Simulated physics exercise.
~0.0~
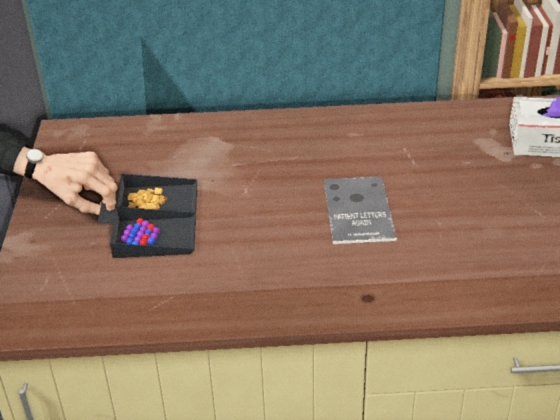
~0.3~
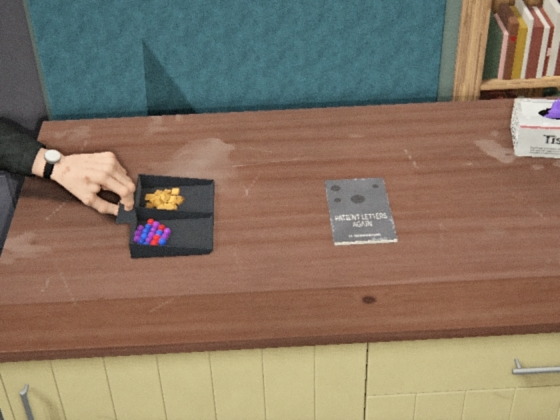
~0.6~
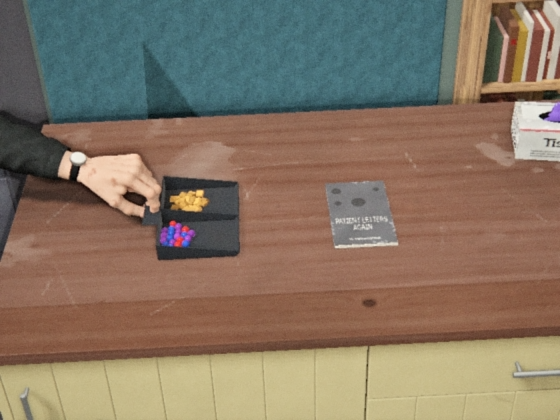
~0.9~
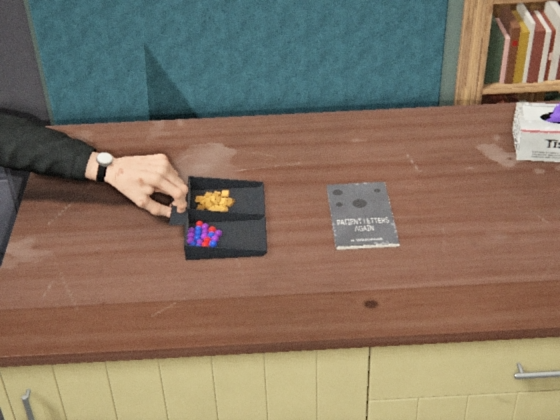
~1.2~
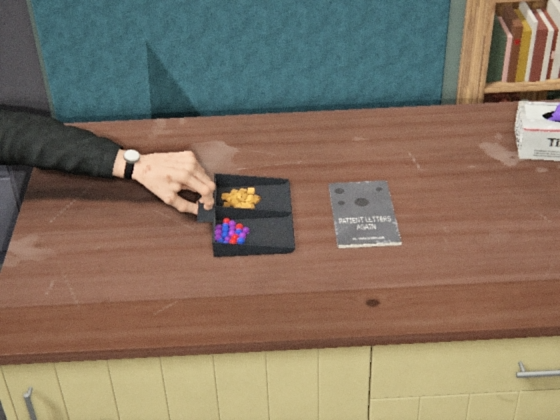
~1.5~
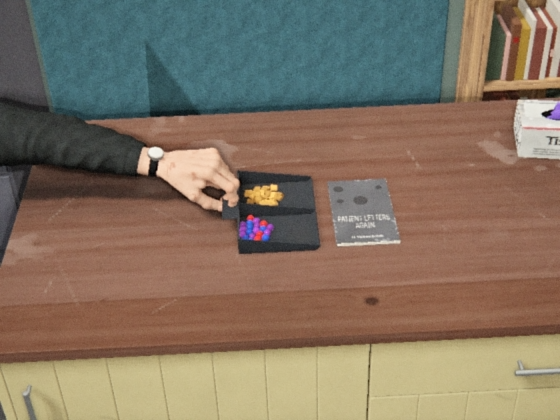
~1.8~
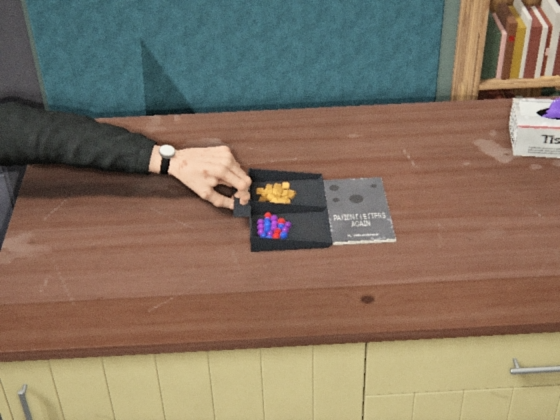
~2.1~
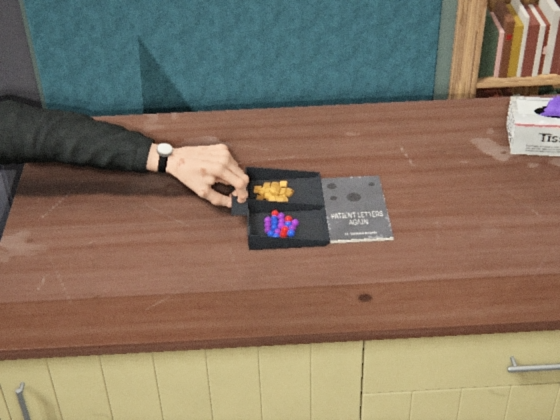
On a wooden counter, a hand slid a black two-part tray of small orange pieces and red and blue beads steadily to the right until it met a thin grey book and stopped, with both piles still inside.
